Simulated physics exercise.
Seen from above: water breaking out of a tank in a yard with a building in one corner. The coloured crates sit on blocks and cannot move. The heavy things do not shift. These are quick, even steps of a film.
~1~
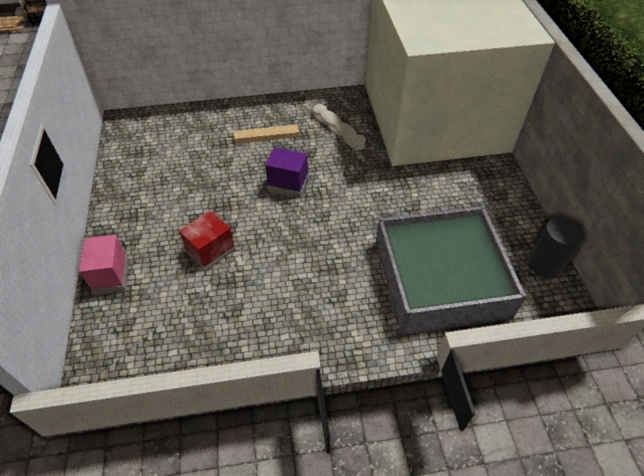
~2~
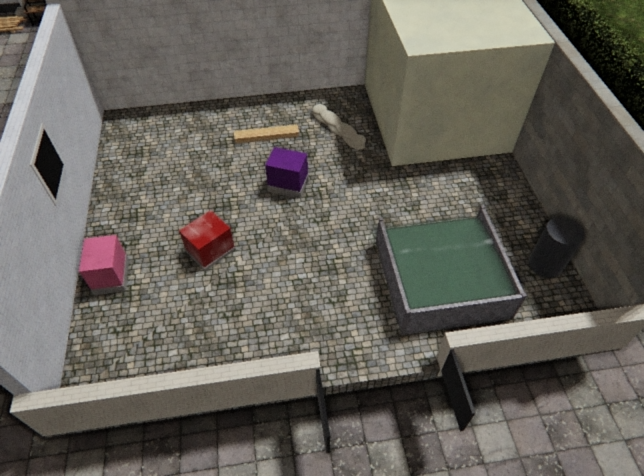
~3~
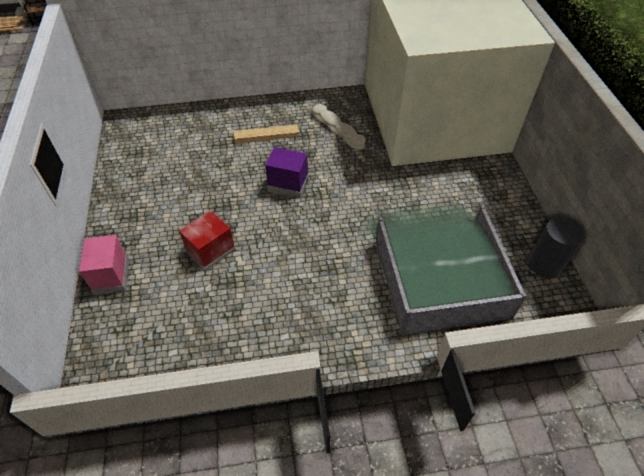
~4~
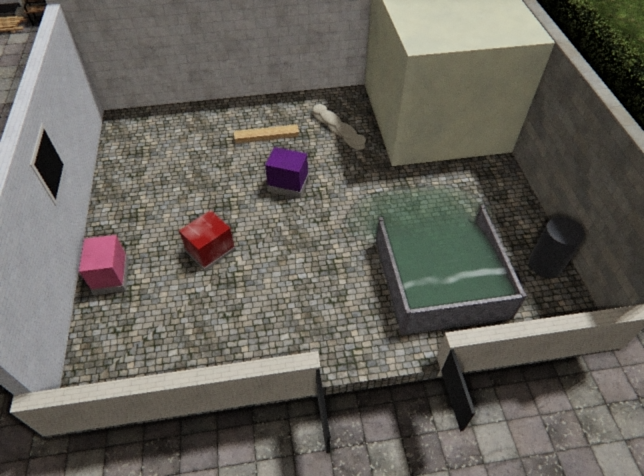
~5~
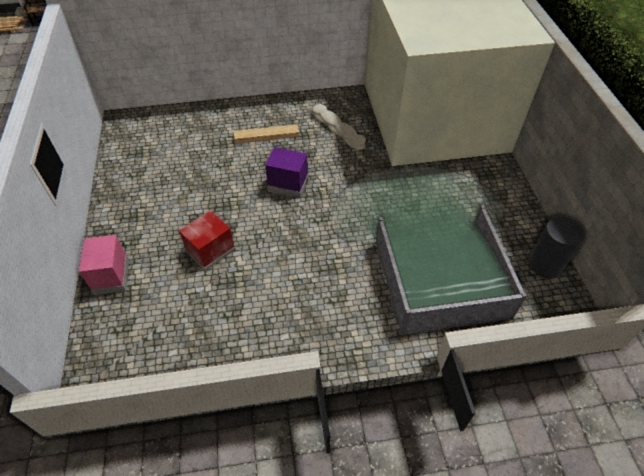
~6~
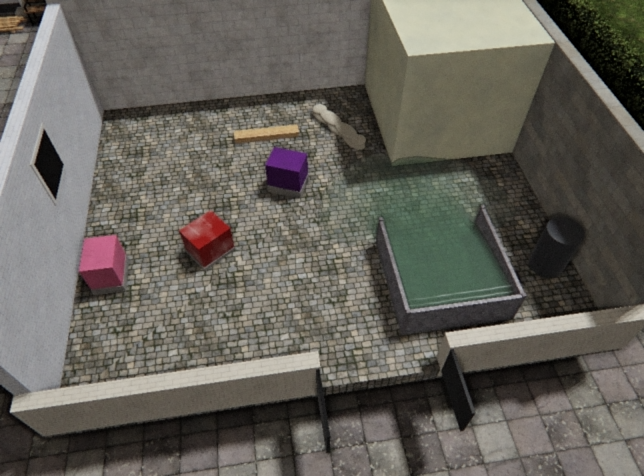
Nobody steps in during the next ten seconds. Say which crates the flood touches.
The pink crate escapes dry; the red crate escapes dry; the purple crate escapes dry.
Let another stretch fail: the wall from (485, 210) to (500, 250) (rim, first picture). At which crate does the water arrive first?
It is the purple one.
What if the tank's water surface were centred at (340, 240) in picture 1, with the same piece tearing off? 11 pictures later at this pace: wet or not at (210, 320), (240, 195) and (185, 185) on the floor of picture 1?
One after the other: Free of water, wet, wet.
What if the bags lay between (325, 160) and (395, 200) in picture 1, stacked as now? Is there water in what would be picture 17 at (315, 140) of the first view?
There: Covered.
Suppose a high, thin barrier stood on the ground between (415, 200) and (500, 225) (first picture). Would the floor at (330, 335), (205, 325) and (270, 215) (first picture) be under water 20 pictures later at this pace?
One after the other: Free of water, dry, covered.
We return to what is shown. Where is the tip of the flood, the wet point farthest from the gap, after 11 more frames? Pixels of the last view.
Close to (268, 96).
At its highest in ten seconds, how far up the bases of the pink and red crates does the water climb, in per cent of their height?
Near 60 and 70 in a hundred.
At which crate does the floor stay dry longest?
I say the one in pink.
A moment on, water covers 20 % of the floor; the pink crate not reached, the red crate not reached, the purple crate water round its plinth.
Next, water covers 25 % of the floor; the pink crate not reached, the red crate not reached, the purple crate water round its plinth.
Then, water covers 45 % of the floor; the pink crate not reached, the red crate water round its plinth, the purple crate water round its plinth.
Later, water covers 75 % of the floor; the pink crate water round its plinth, the red crate water round its plinth, the purple crate water round its plinth.
In the end, water covers 90 % of the floor; the pink crate stayed above the water, the red crate stayed above the water, the purple crate stayed above the water.
